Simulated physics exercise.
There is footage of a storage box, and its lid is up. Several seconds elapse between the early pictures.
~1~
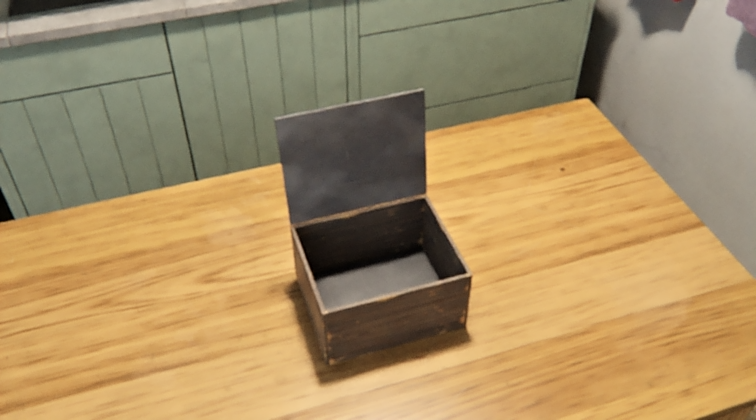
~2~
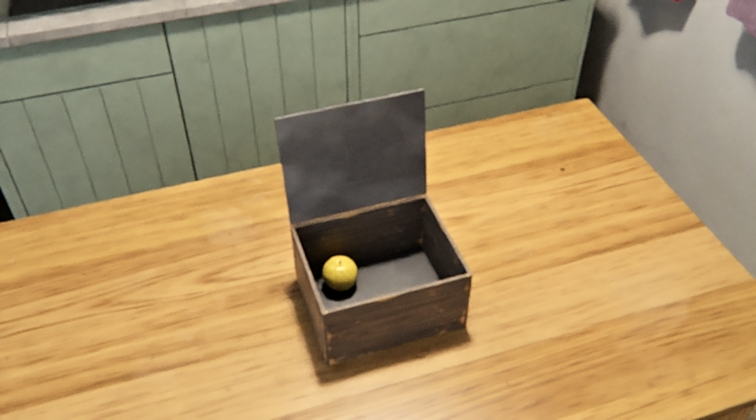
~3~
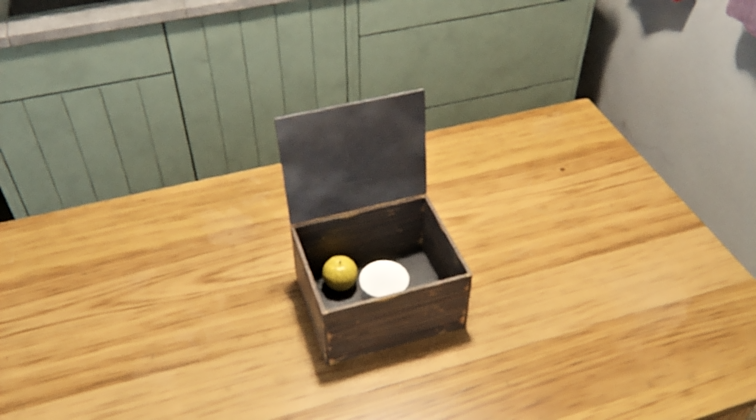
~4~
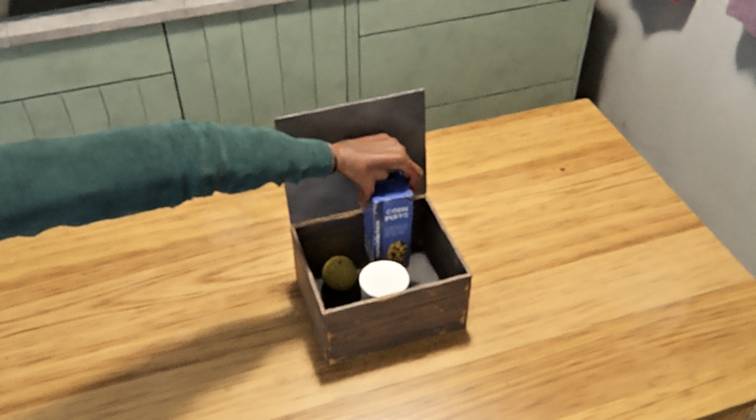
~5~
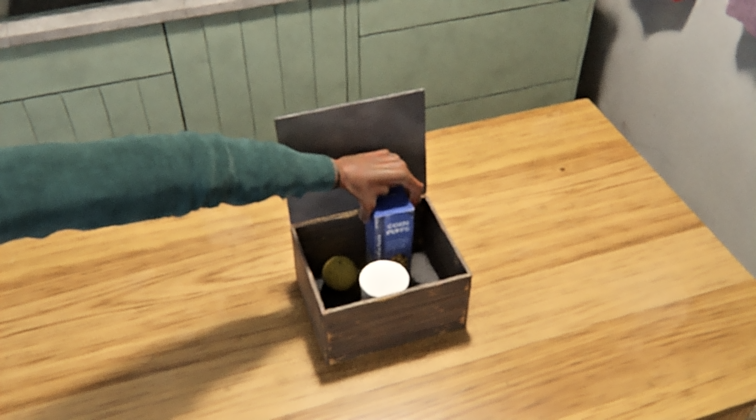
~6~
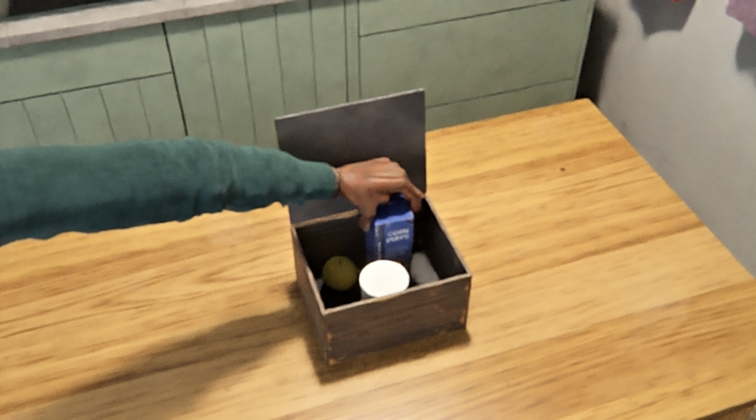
In an open box holding yellow fruit and a white bowl, a hand lowers a blue carton.
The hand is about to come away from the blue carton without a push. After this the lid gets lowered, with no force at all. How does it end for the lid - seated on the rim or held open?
For the lid it ends held open.
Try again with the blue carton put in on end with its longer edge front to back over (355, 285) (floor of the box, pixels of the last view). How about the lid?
Result: Lid shut.
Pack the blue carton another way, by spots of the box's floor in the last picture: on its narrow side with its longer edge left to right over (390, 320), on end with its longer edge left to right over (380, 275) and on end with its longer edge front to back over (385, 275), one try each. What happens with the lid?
The first time the lid can't shut, the second time it can't shut, and the third time it can't shut.
Then, 1.00 s on from there, lid starting down.
Then, 1.30 s on from there, lid 78° above the rim.
Then, 1.50 s on from there, lid 66° above the rim.
In the end, lid 63° above the rim; all 3 unmoved. At the end, from the last picture's camera, blue carton near (389, 244).
